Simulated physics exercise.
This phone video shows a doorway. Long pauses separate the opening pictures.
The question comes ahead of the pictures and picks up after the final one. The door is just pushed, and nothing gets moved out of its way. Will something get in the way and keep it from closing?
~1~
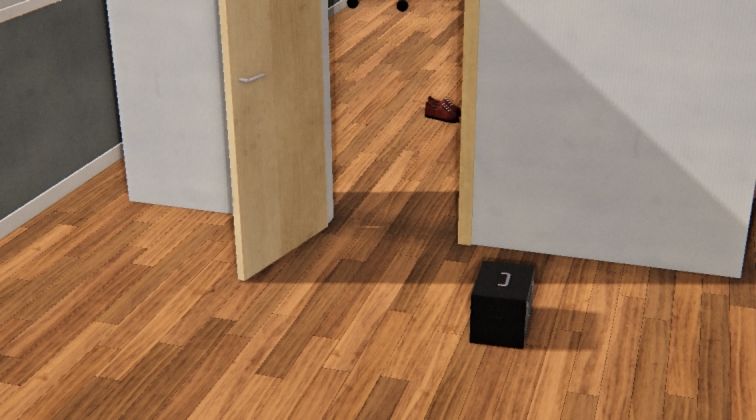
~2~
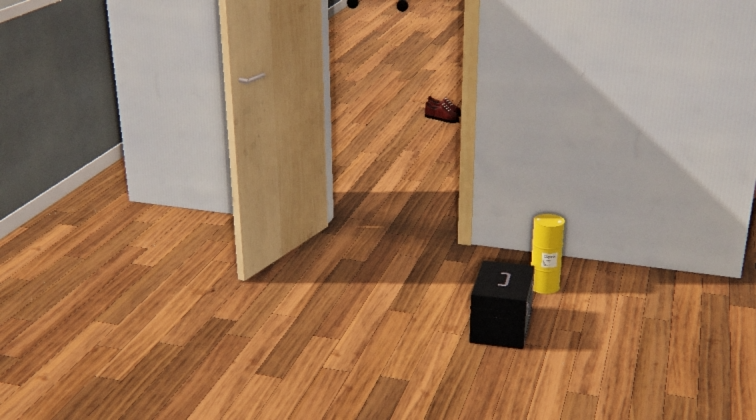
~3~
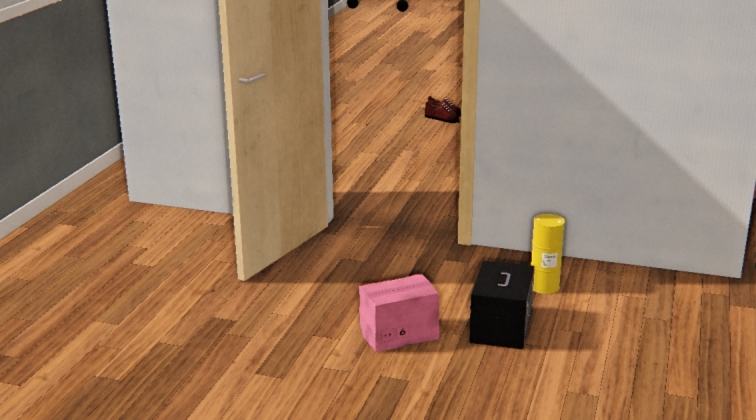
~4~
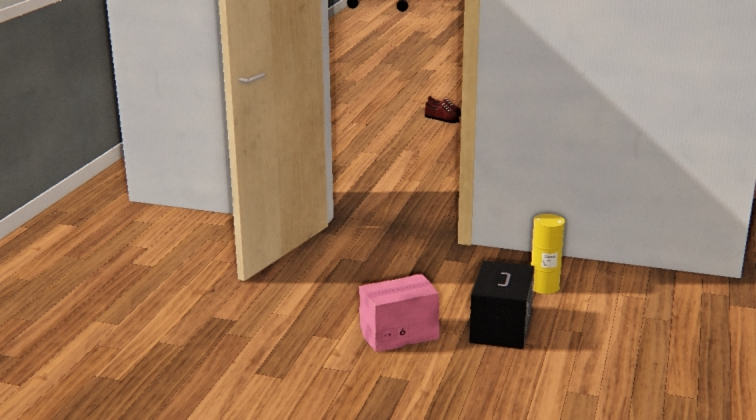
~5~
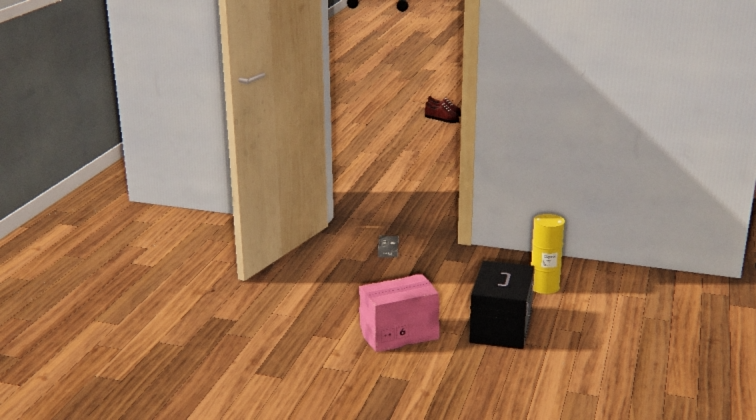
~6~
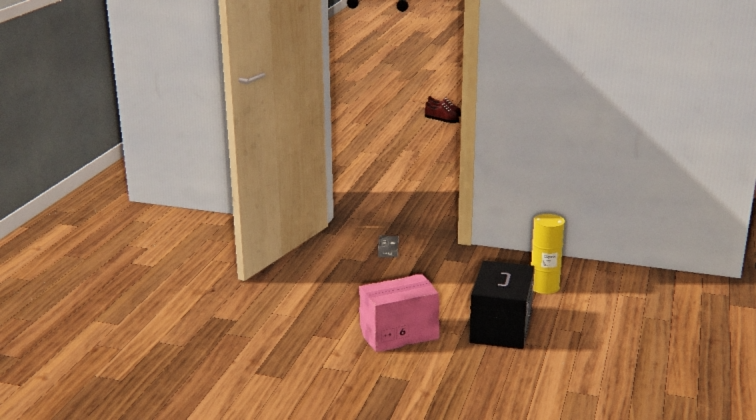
No: What happens is the door goes right up to the frame.
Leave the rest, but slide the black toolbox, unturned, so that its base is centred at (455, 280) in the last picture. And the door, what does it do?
Then it closes.
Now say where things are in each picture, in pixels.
In the first picture, door wide open and still; black toolbox (502, 304).
In the second picture, door wide open and still; black toolbox (502, 304).
In the third picture, door wide open and still; yellow canister (547, 254); pink box (399, 313).
In the fourth picture, door wide open and still; black toolbox (502, 304); yellow canister (547, 254).
In the fifth picture, door wide open and still; pink box (399, 313); black toolbox (502, 304).
In the sixth picture, door wide open and still; grey packet (388, 246); yellow canister (547, 254).
Then, 1.10 s after the last picture, door at 56°.
Then, 1.60 s after the last picture, door at 24°; grey packet slid a little near (399, 240).
At rest, door at 0°; moved from the start, grey packet; the other 3 in place. Seen from the same camera at the end, grey packet near (409, 228).
